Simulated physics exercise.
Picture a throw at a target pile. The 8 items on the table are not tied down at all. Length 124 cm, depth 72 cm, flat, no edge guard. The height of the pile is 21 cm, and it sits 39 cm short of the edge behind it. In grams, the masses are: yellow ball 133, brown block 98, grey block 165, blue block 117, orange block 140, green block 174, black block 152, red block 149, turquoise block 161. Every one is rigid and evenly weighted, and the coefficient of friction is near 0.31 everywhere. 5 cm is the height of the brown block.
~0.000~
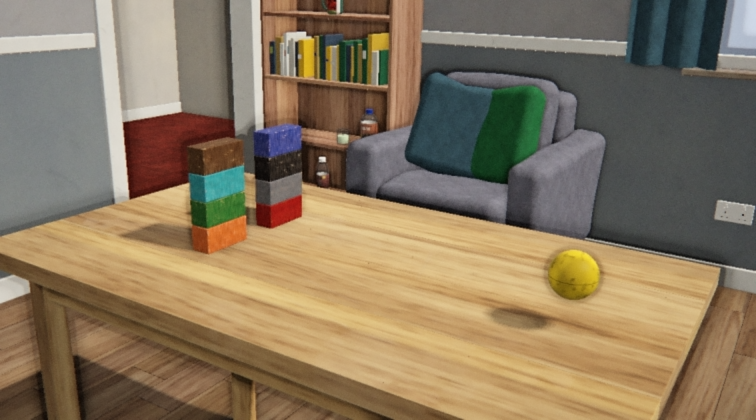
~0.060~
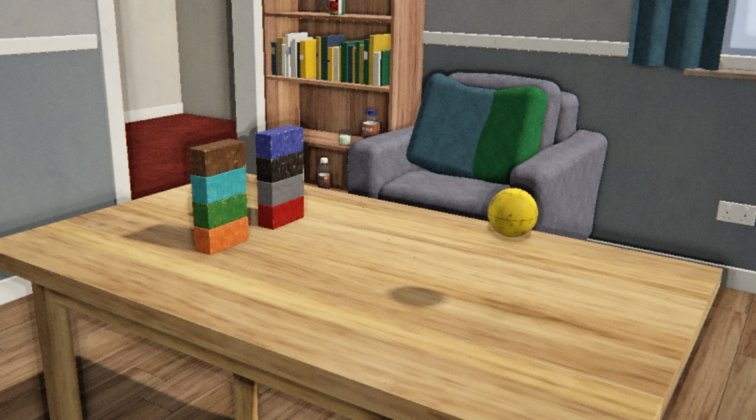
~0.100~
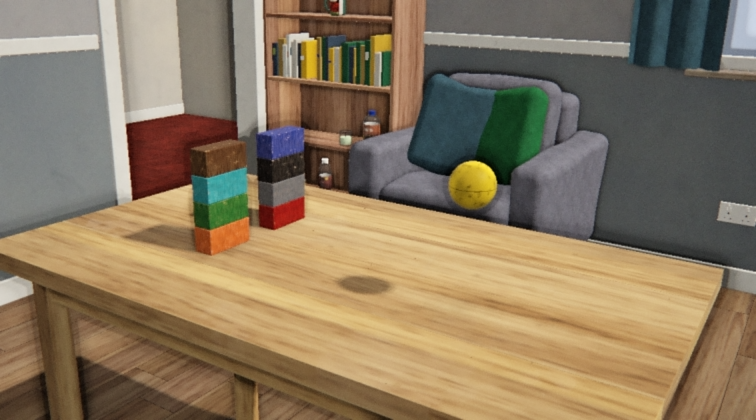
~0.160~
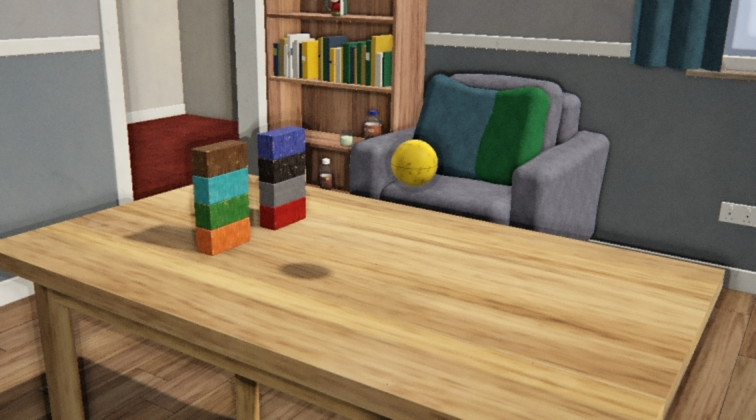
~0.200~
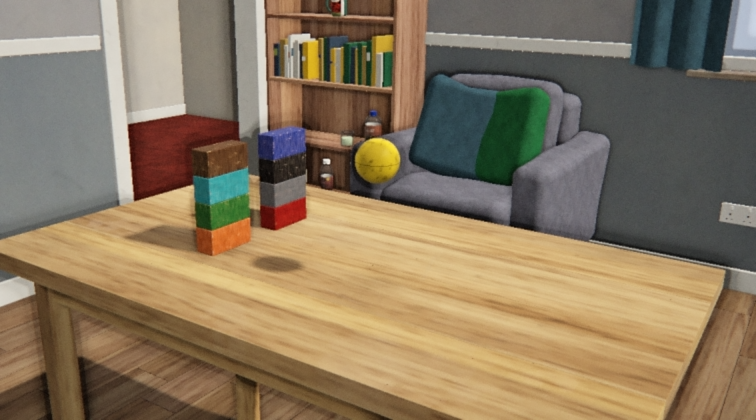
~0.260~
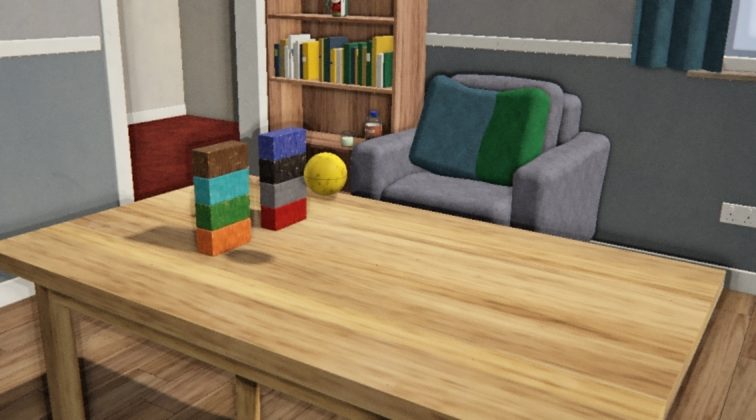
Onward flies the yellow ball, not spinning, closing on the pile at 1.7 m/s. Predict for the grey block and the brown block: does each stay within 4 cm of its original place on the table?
As I see it, the grey block does not pass the limit; the brown block does not pass the limit.
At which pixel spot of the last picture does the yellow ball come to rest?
It comes to a stop close to (239, 233).
Around 0.36 s, yellow ball near (250, 232).
Around 0.46 s, yellow ball near (239, 233); orange block shifted 2 cm; green block shifted 2 cm.
Finally (1.0 s), all 8 still in place (within 4 cm). Final places as that camera would see them, grey block near (284, 190), brown block near (217, 159).
